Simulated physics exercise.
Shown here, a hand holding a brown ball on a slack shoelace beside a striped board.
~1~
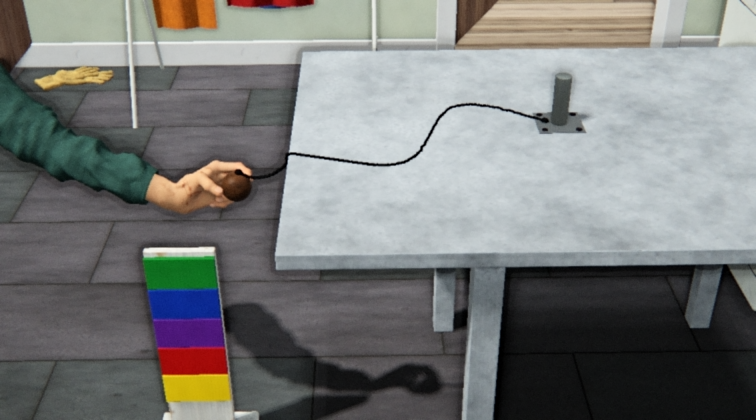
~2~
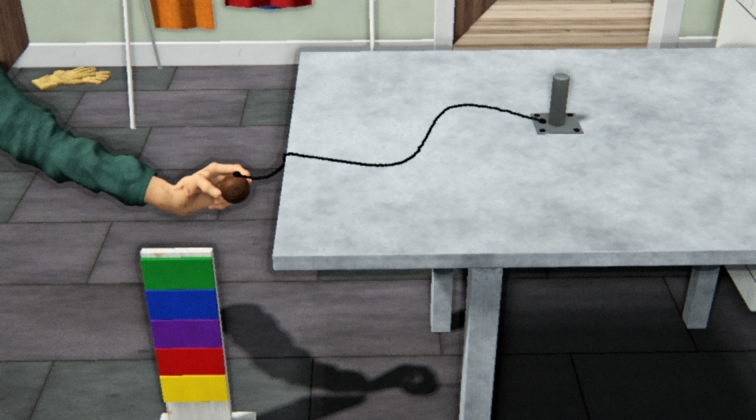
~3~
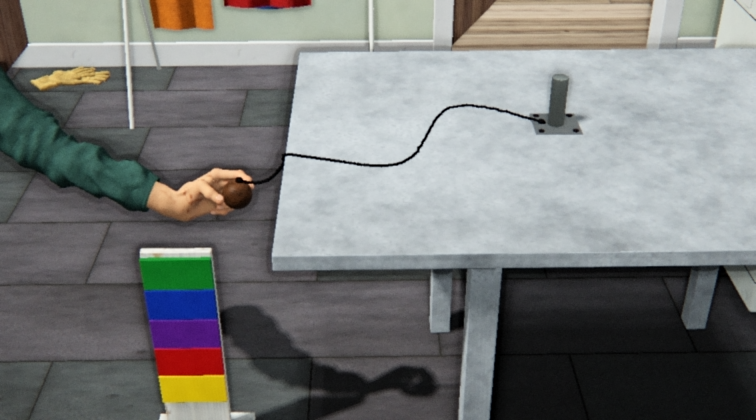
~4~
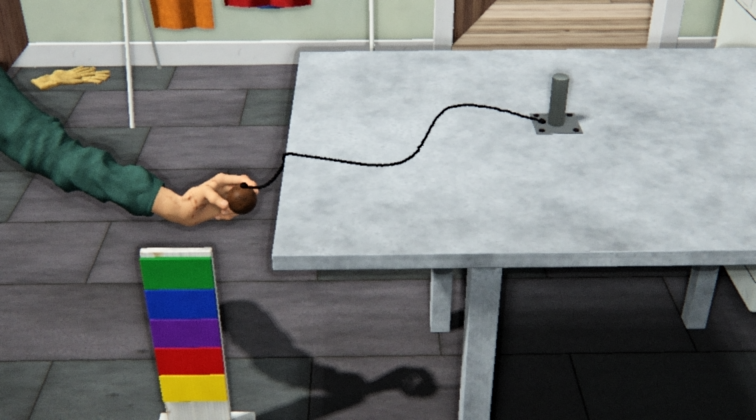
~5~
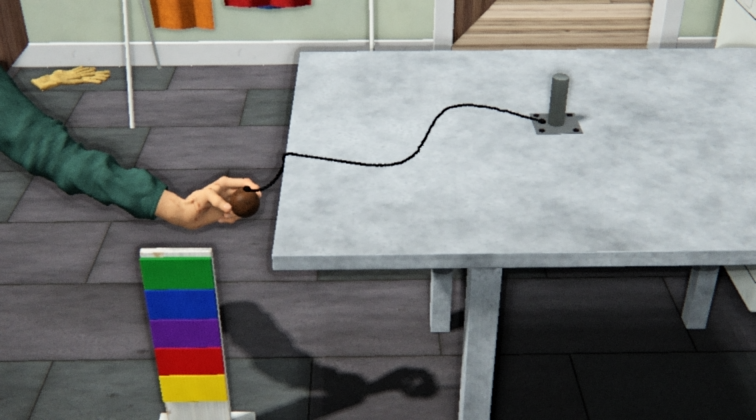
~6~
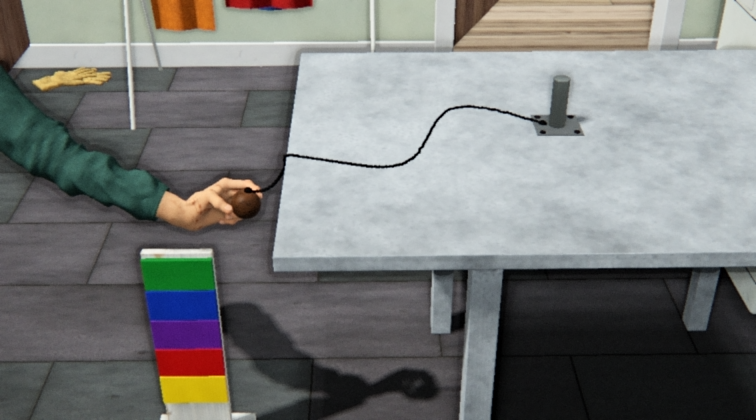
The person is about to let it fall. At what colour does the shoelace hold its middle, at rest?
Its middle rests at the blue band.
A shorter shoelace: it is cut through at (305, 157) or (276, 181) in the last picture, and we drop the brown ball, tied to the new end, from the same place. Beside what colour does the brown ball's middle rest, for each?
It would be none, it hangs higher; green.
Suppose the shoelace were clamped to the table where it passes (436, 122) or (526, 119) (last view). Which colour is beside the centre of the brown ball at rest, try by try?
One after the other, green; blue.
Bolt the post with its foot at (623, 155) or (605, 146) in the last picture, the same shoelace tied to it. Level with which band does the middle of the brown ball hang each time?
Taking them in turn: Green; green.
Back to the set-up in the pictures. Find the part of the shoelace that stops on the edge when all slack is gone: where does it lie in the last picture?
It lies at about (379, 167).
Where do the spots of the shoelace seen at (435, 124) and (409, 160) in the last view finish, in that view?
Near (402, 136) and (317, 142).
Soon after, ball near (258, 295); level with blue.
After that, ball near (320, 278); level with blue.
And then, ball near (286, 295); level with blue.
In the end, ball near (294, 293); level with blue. The blue one.
